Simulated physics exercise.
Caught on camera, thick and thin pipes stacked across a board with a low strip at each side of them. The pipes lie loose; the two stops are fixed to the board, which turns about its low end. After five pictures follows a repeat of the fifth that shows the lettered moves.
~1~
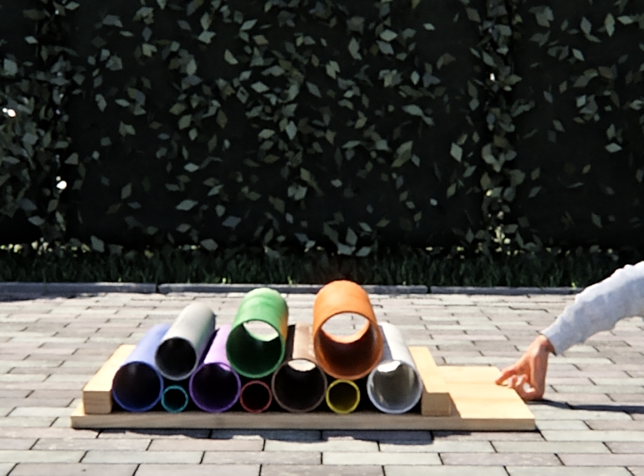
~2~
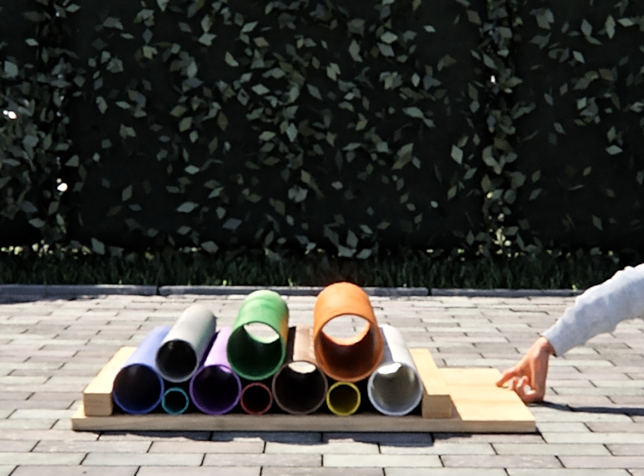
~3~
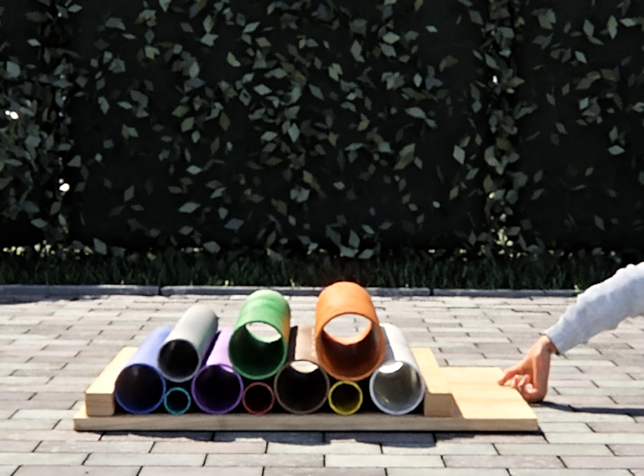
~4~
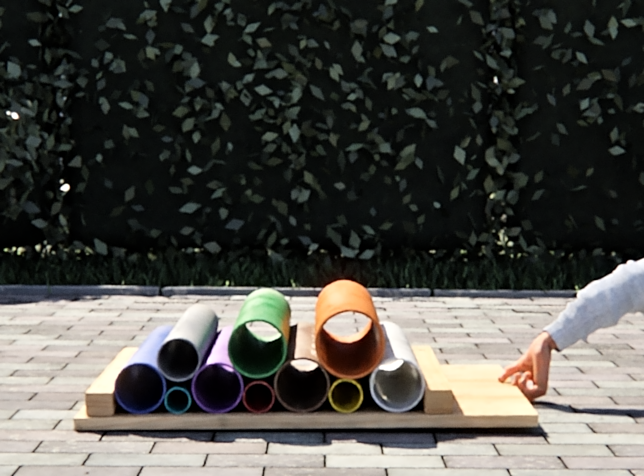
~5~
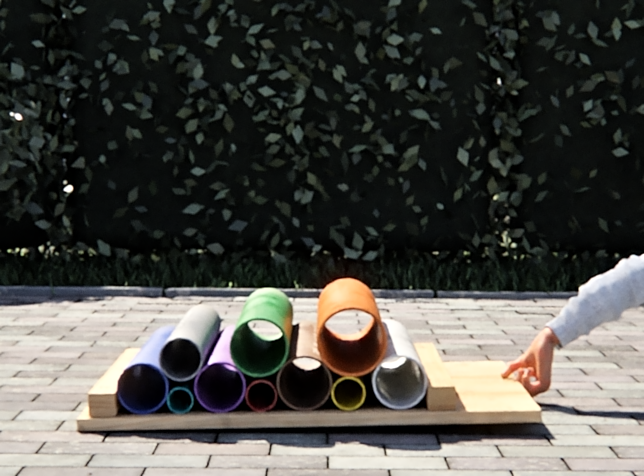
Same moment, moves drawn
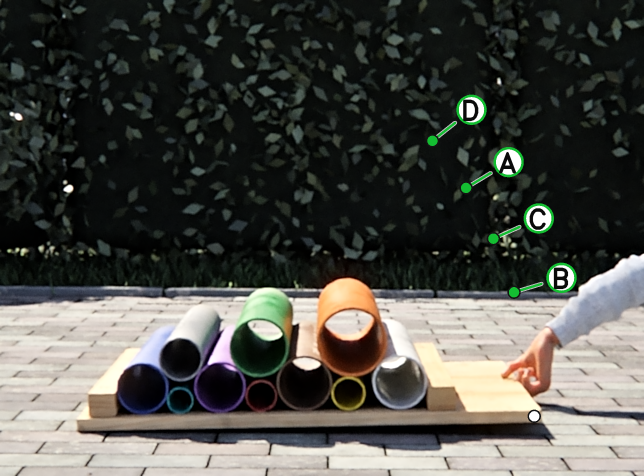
A wooden board loaded with loose, colourful pipes, thick and thin, lies almost level on grey paving as a hand at the right touches its end. The fingers then lift that right end very slightly, tilting the board a little, while the pipes keep their places in the stack between the strips.
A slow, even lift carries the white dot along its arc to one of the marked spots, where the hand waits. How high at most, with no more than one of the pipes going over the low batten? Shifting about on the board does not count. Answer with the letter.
The last mark within the limit is D.
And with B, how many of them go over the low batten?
The count is none.
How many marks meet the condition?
Four of them.
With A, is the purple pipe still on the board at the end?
Yes, with A.
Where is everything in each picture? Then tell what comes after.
In the first frame, purple pipe (215, 387); red pipe (256, 397); brown pipe (299, 385).
In the second frame, brown pipe (300, 387); yellow pipe (343, 399).
In the third frame, board (307, 385); yellow pipe (346, 397); white pipe (397, 387); blue pipe (140, 388).
In the fourth frame, board (307, 383); blue pipe (140, 388); purple pipe (217, 387).
In the fifth frame, board (310, 382); blue pipe (143, 388).
On the marked copy, A at (466, 188); B at (514, 292); C at (494, 239); D at (433, 141); the white dot at (535, 416).
With D. Early on, board at 22°.
Further on, board at 39°.
At the end, board at 39°, none over the low batten.
As for the rest, A none over the low batten; B none over the low batten; C none over the low batten.
